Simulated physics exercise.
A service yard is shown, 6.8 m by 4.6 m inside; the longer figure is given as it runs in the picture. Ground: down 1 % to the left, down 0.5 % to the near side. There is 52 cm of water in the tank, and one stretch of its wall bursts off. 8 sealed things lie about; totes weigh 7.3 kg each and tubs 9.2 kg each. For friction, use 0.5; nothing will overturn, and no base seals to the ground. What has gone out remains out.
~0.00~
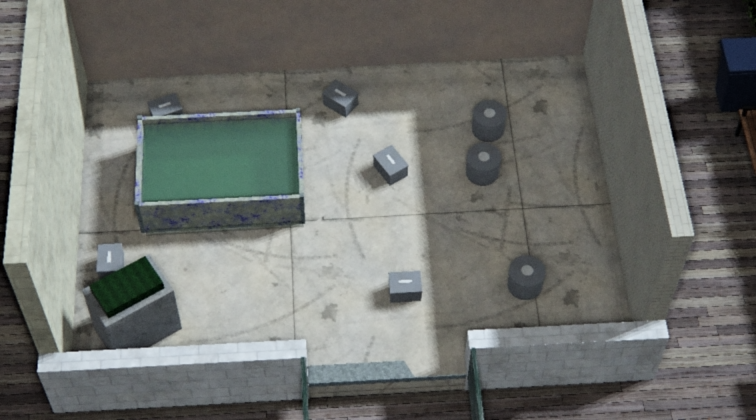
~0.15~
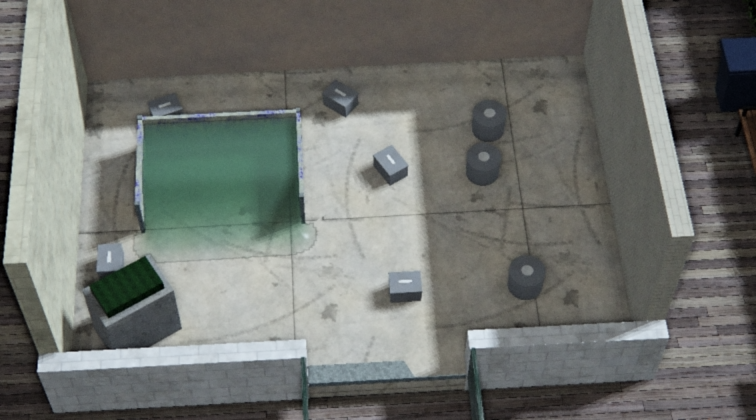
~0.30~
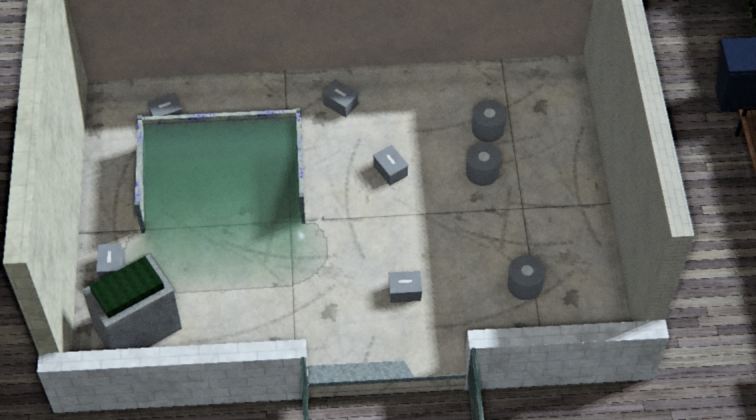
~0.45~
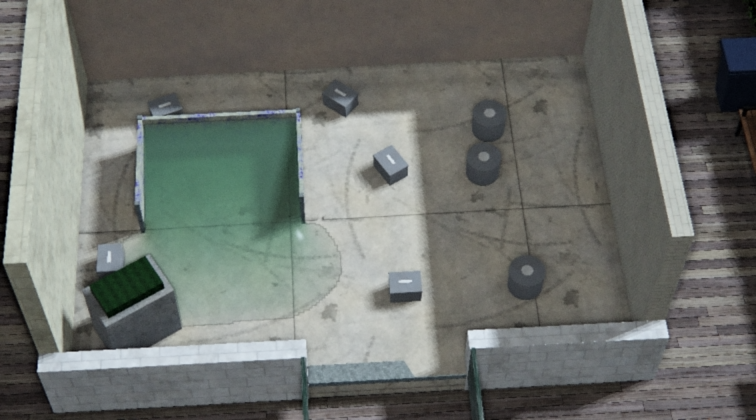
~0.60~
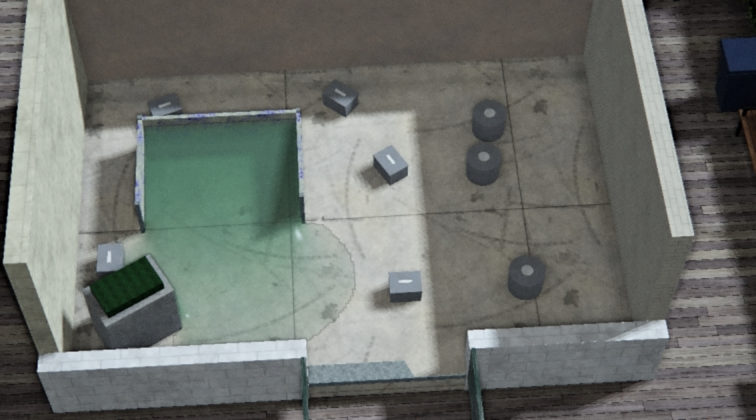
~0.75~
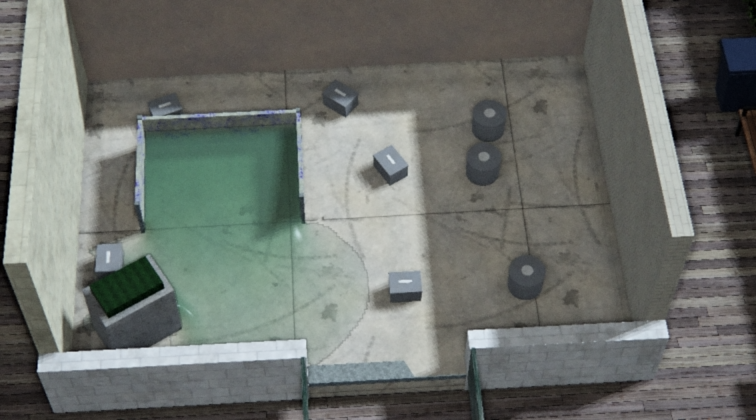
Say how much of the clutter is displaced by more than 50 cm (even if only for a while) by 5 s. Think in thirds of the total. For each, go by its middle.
The fraction stays beneath a third.
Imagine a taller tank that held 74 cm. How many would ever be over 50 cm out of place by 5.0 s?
I count 3 of them in that case.
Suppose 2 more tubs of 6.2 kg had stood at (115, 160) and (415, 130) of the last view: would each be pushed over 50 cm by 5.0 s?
Result, in sequence: Exceeded / not exceeded.
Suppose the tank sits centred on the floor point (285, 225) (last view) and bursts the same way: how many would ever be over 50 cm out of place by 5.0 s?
1.
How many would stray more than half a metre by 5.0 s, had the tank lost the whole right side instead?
Result: 4.
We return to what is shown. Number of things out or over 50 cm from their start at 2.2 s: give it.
1.
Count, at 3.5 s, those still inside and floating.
Then: 0.
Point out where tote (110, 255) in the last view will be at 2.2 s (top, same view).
Position: Approx. (114, 218).
After 1.1 s 0 of 8 are over 50 cm from their spots; 0 afloat.
After 2.2 s 1 of 8 are over 50 cm from their spots; 0 afloat.
After 3.5 s 2 of 8 are over 50 cm from their spots; 0 afloat.
After 5.0 s 2 of 8 are over 50 cm from their spots, and 2 have been at some point; 1 afloat.
